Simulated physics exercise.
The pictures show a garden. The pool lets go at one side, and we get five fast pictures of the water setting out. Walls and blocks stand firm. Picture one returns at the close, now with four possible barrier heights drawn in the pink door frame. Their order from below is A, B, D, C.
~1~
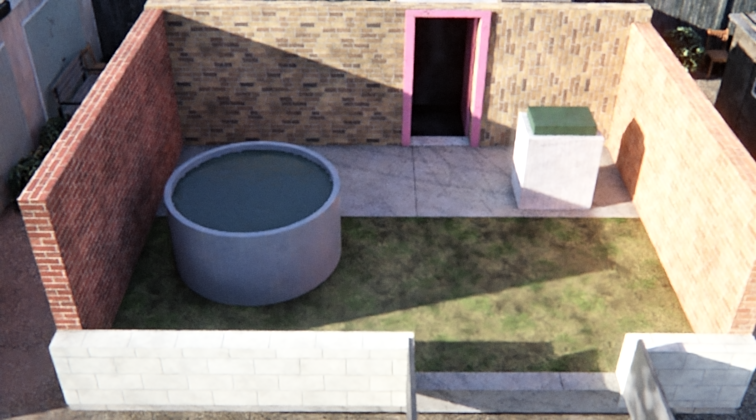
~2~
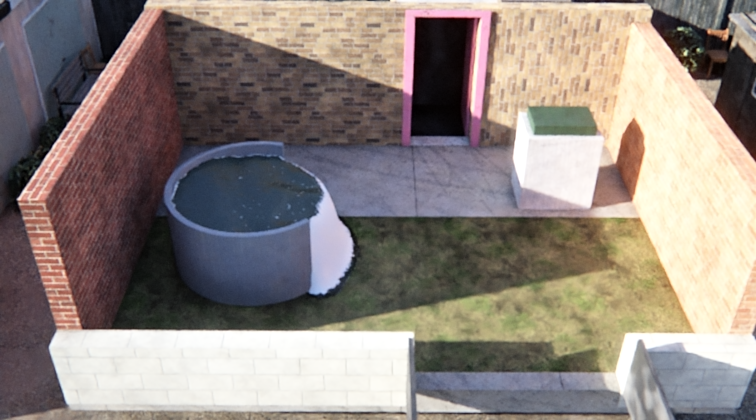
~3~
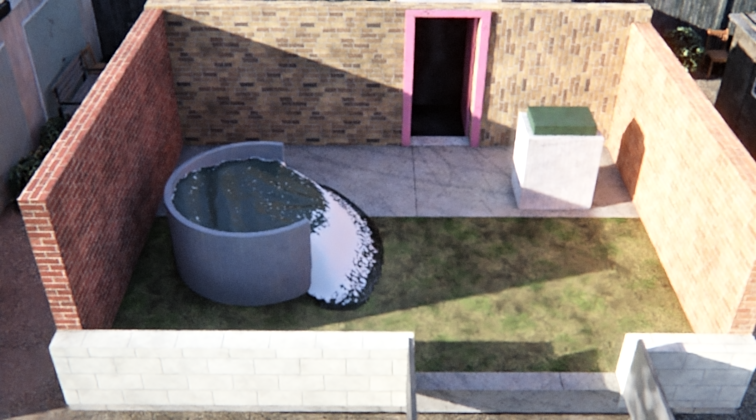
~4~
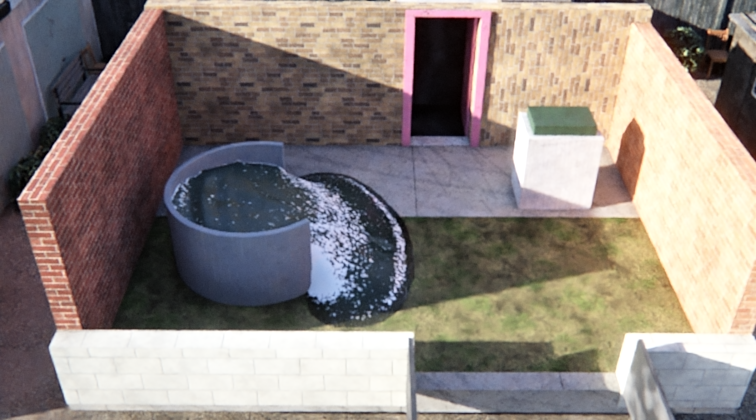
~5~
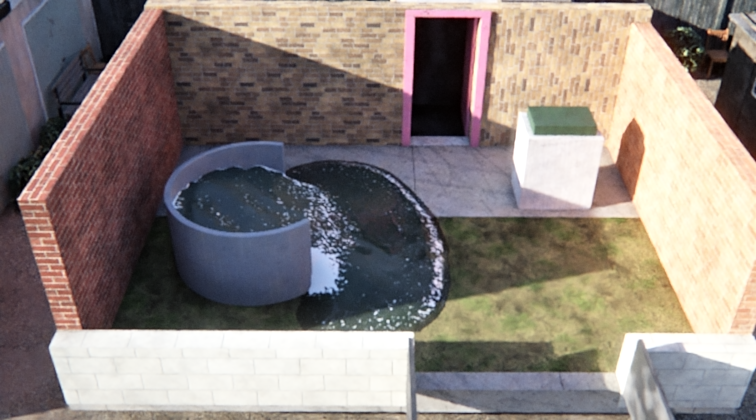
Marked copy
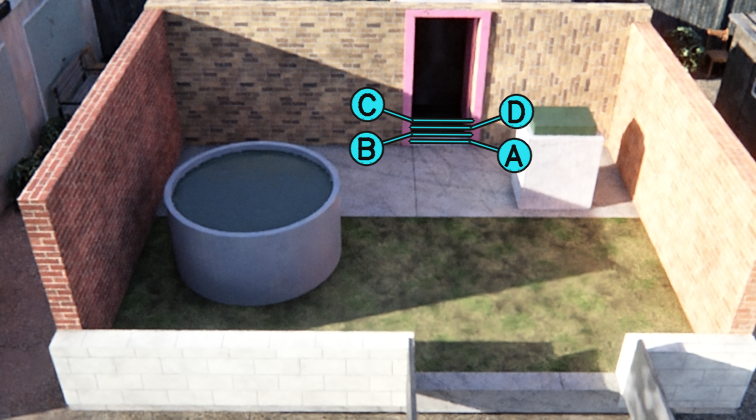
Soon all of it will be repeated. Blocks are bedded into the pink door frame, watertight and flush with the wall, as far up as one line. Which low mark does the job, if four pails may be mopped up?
Go for B.
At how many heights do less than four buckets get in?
Three.
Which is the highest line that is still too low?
Line A.
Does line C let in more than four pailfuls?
No, not at all.
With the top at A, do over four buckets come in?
Yes, that goes wrong.
On the marked copy, A at (440, 141); B at (441, 134); C at (442, 120); D at (441, 127); from the bottom up A, B, D, C.
With A, about 13 bucketfuls get in.
With B, a bucket or two gets in.
With C, nothing gets over.
With D, nothing gets over.
